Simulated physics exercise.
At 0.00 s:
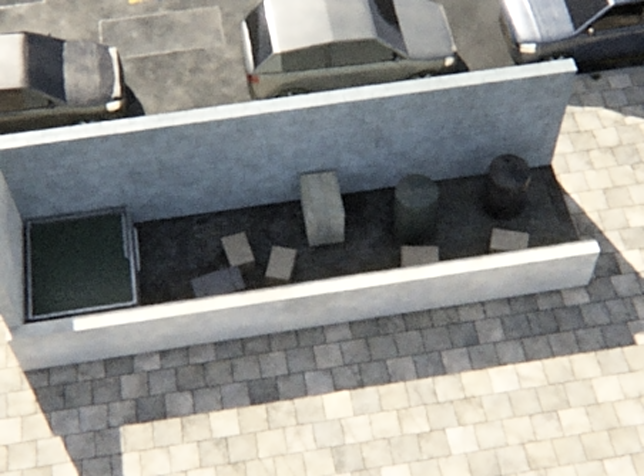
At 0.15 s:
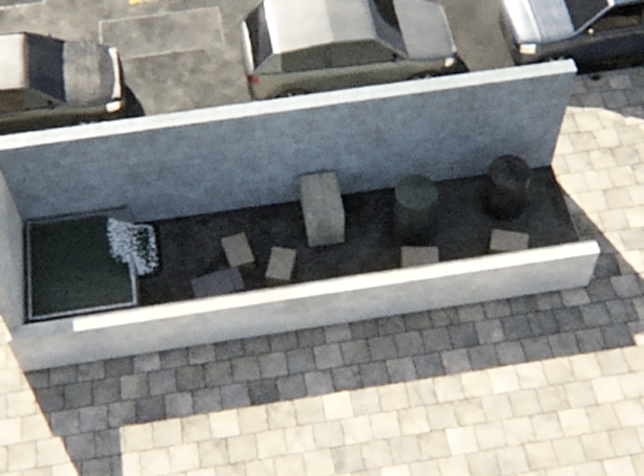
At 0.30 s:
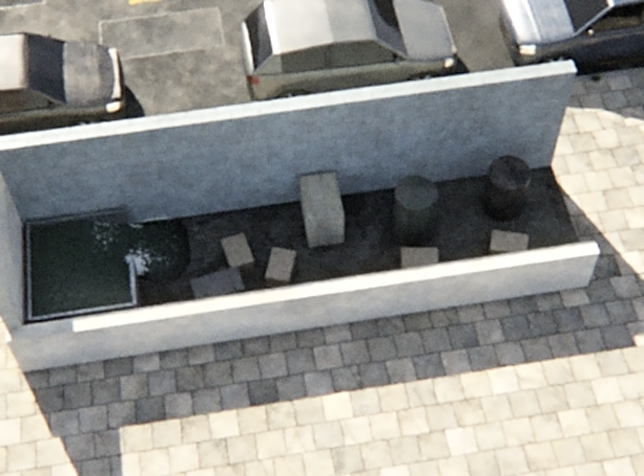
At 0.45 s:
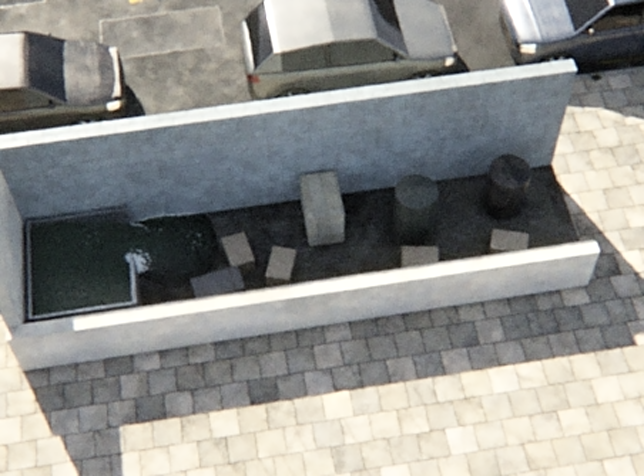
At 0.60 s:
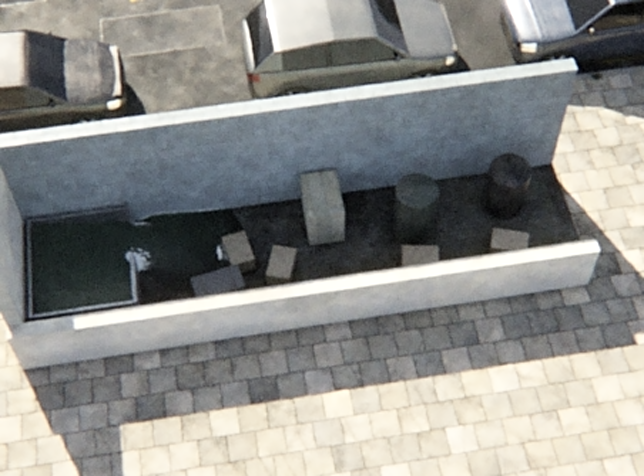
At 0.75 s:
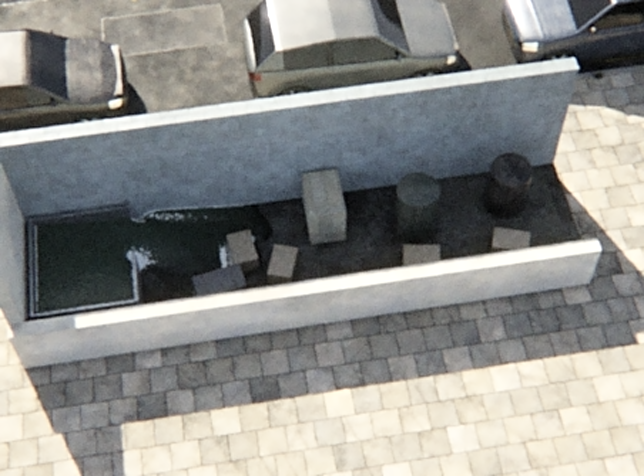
Water burst out of the tank at the left end of a walled lane, splashed white, then spread rightward in a dark sheet around the nearest small blocks, which barely moved.
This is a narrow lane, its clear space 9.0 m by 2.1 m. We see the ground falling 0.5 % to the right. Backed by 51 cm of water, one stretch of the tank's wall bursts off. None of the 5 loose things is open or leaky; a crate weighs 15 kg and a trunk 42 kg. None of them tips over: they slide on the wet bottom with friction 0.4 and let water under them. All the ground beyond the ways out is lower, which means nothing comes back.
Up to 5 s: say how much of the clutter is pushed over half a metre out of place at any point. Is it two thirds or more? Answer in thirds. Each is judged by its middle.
Yes, two thirds or more.
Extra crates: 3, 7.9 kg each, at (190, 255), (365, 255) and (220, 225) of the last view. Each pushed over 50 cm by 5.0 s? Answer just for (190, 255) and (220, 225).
In order: Greater and greater.
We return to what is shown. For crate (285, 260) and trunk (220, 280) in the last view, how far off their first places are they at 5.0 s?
Taking them in the order asked, 150 cm and then 10 cm.
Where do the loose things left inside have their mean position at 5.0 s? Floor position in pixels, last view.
It sits at about (406, 252).
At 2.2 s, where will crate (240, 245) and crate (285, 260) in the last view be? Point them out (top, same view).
Estimated pixels: (316, 256) and (322, 278).
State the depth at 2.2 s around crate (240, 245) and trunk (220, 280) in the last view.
First roughly 15 cm, second roughly 4 cm.
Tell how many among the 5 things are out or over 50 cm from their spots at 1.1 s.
By my tally, 0.
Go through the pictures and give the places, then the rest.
A crate at (238, 249) rests on the ground; a crate at (281, 263) rests on the ground; water covers 2.8 m2; 0 of 5 have shifted, in the first picture.
A crate at (238, 250), on the bottom; a crate at (281, 263) rests on the ground; 3.3 m2 under water; 0 of 5 have shifted, in the second picture.
A crate at (237, 250), on the bottom; a crate at (281, 264) rests on the ground; 3.8 m2 under water; 0 of 5 have shifted, in the third picture.
A crate at (238, 249), on the bottom; a crate at (281, 263), on the bottom; 4.5 m2 under water; 0 of 5 have shifted, in the fourth picture.
A crate at (238, 248), on the bottom; a crate at (281, 262) rests on the ground; water covers 5.1 m2; 0 of 5 have shifted, in the fifth picture.
A crate at (242, 247) rests on the ground, 4 cm from its start; a crate at (283, 261), on the bottom; water covers 5.5 m2; 0 of 5 have shifted, in the sixth picture.
After 1.1 s 0 of 5 are over 50 cm from their spots; 0 afloat.
After 2.2 s 2 of 5 are over 50 cm from their spots; 1 afloat.
After 3.5 s 3 of 5 are over 50 cm from their spots; 2 afloat.
After 5.0 s 4 of 5 are over 50 cm from their spots, and 4 have been at some point; 1 afloat.
